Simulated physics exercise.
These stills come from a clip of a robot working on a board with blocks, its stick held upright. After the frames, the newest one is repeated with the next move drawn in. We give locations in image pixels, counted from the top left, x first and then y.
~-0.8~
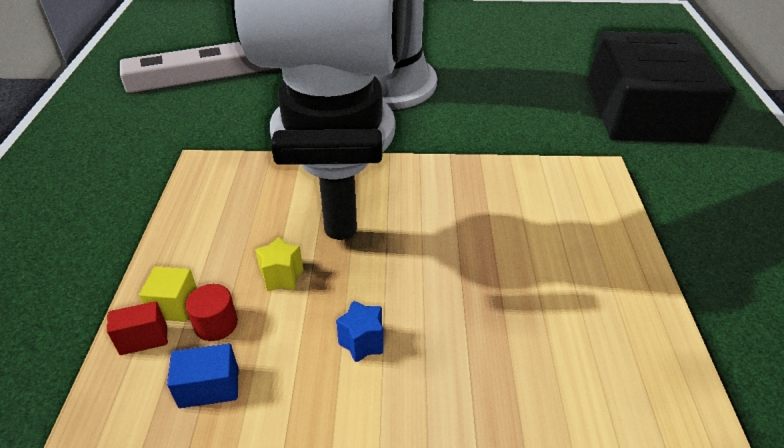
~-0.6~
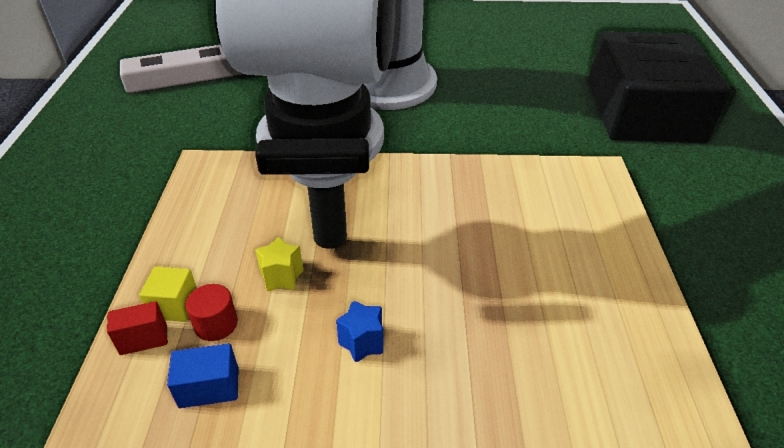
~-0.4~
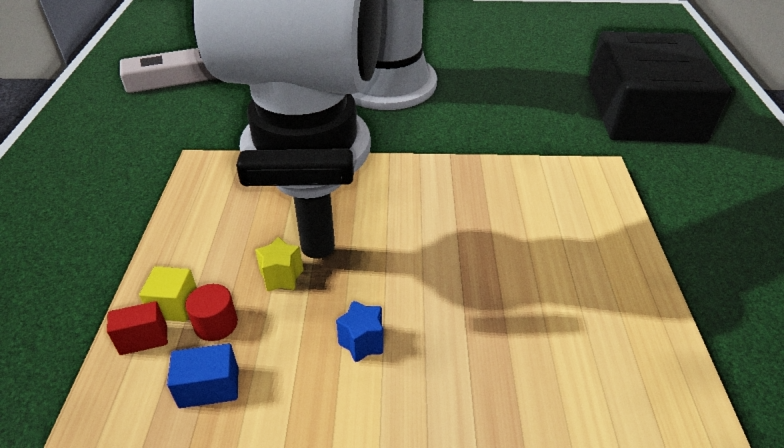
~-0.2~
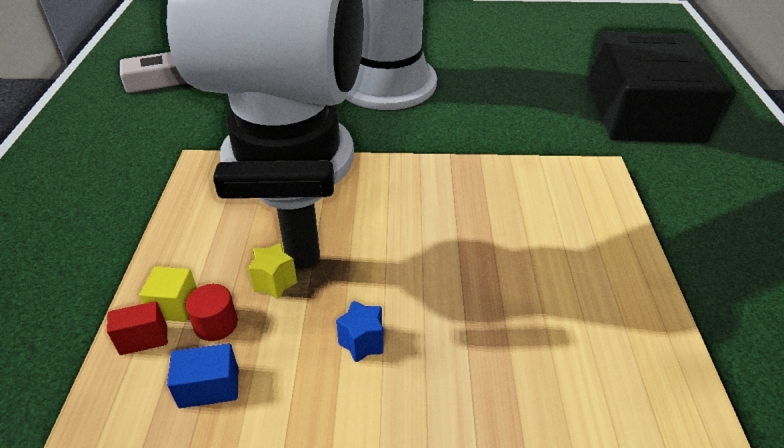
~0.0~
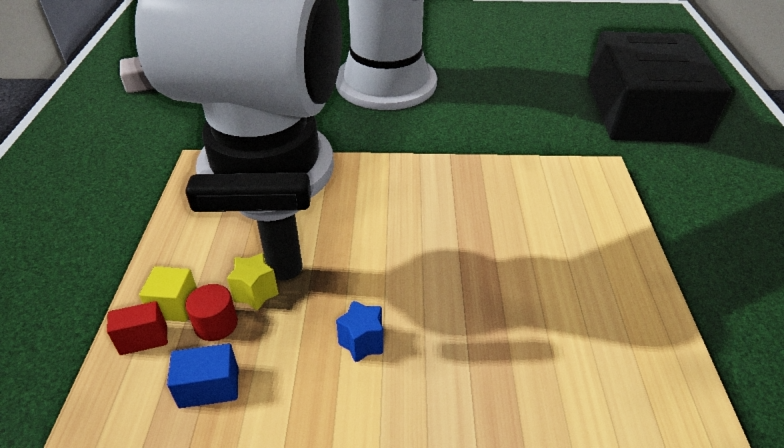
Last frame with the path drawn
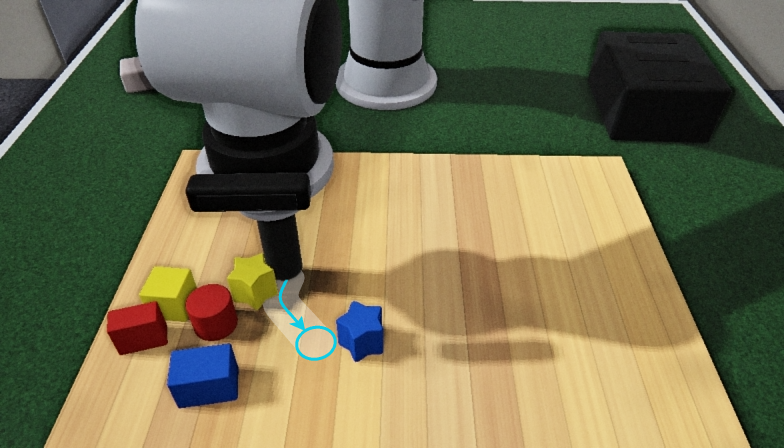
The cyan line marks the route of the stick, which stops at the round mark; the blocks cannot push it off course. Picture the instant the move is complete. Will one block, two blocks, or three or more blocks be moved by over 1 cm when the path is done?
I reckon the push displaces only one of the blocks by more than 1 cm.
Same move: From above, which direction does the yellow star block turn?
Rotates clockwise.
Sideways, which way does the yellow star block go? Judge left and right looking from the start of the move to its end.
Seen from start to end, it moves right.
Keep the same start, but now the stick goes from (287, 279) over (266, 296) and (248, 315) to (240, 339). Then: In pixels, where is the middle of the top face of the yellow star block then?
Near (199, 304).
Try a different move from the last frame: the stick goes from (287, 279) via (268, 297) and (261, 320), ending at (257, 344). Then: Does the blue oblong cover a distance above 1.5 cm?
I believe not.
The drawn path runs from (287, 279) over (281, 302) and (298, 322) to (316, 343).
What follows on the original path. Halfway along, stick (287, 301); red round block (205, 301); yellow star block (239, 277), turned 25° clockwise.
At the end, stick (314, 332); red round block (205, 301); yellow star block (239, 277), turned 25° clockwise; blue star block not moved.
